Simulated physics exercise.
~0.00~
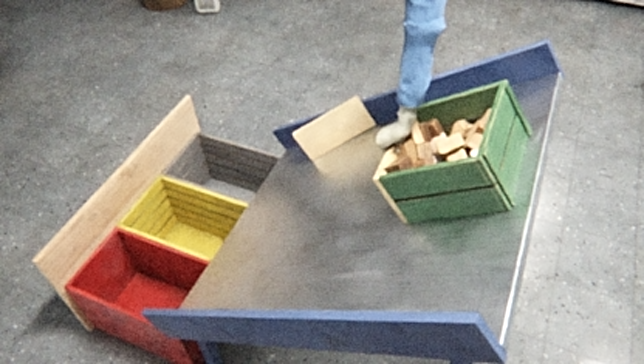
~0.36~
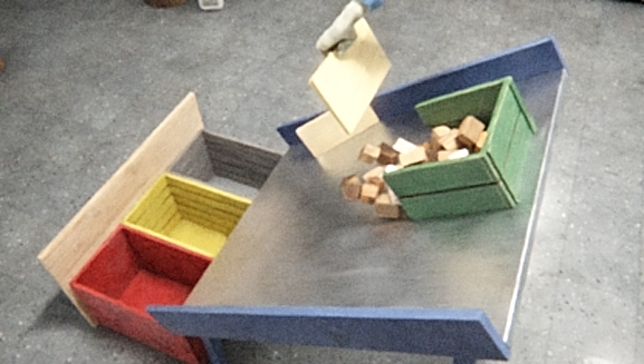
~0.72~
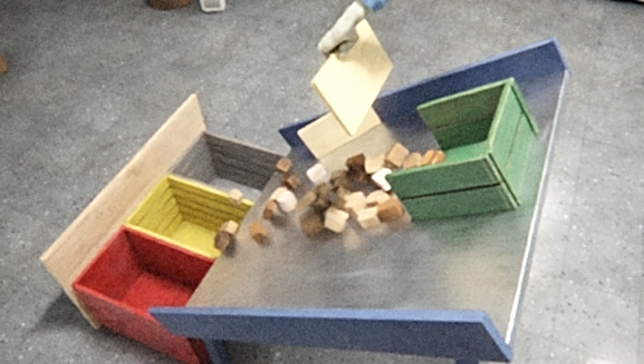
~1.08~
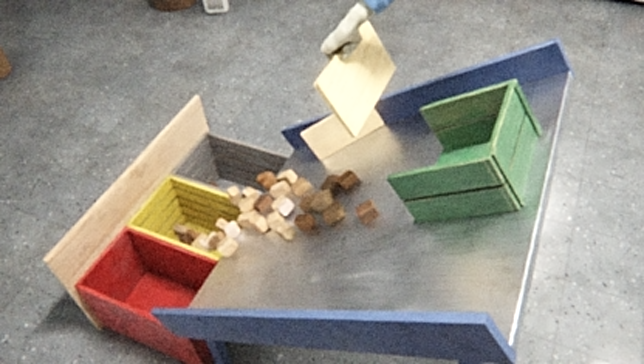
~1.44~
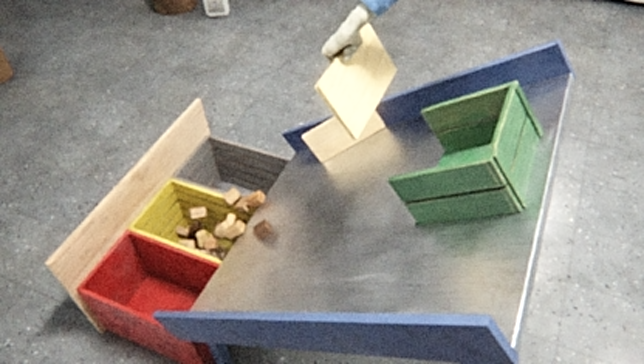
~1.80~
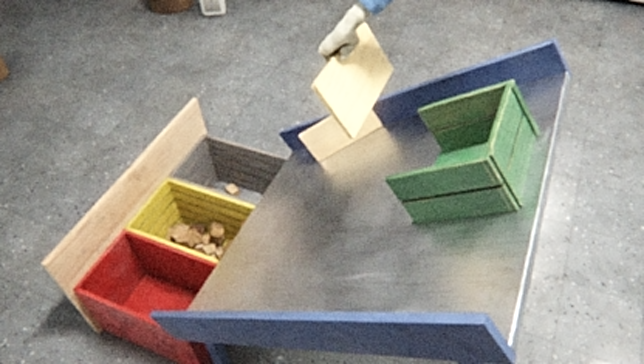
Wooden blocks spilling from a green pen as a gloved hand lifts the gate, tumbling down a ramp mostly into a yellow tub.
